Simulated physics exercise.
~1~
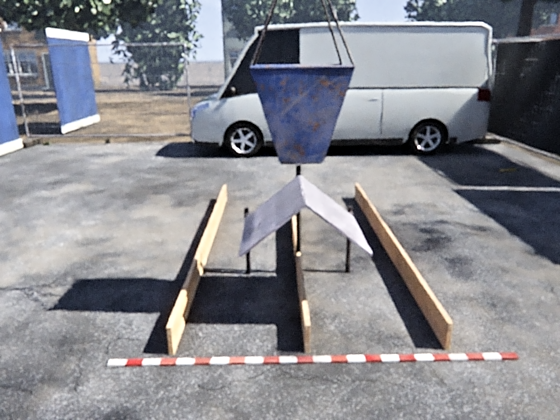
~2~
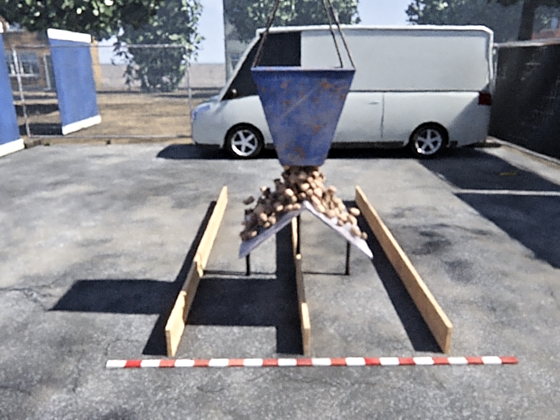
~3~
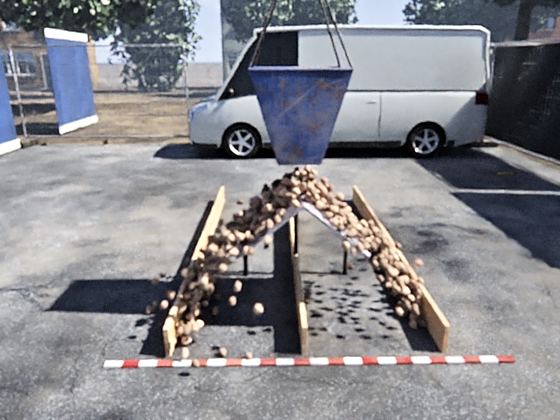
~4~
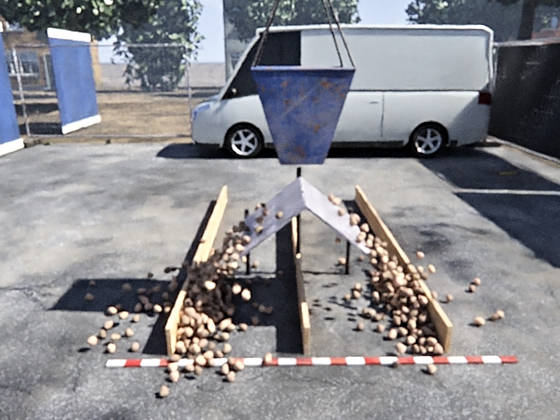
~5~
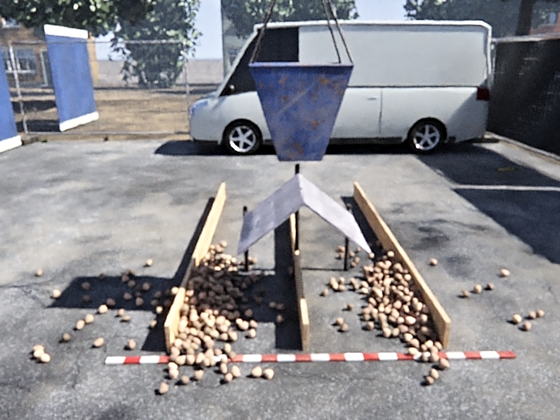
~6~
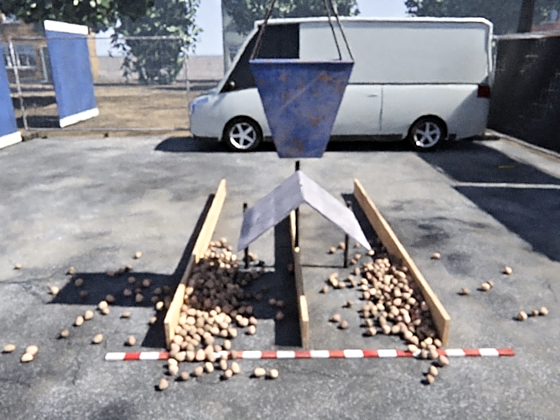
The clip opens on a rusty blue skip hanging still above a peaked steel plate, with three wooden boards on the asphalt, a striped staff in front and a white van behind. Round brown stones pour from the bottom of the skip and heap over the peak. They slide down both slopes and tumble into the two bays between the boards. The steel clears as some stones bounce and roll outside the boards and past the staff. At the end, the stones lie in two piles, the left somewhat larger, with strays scattered on either side.
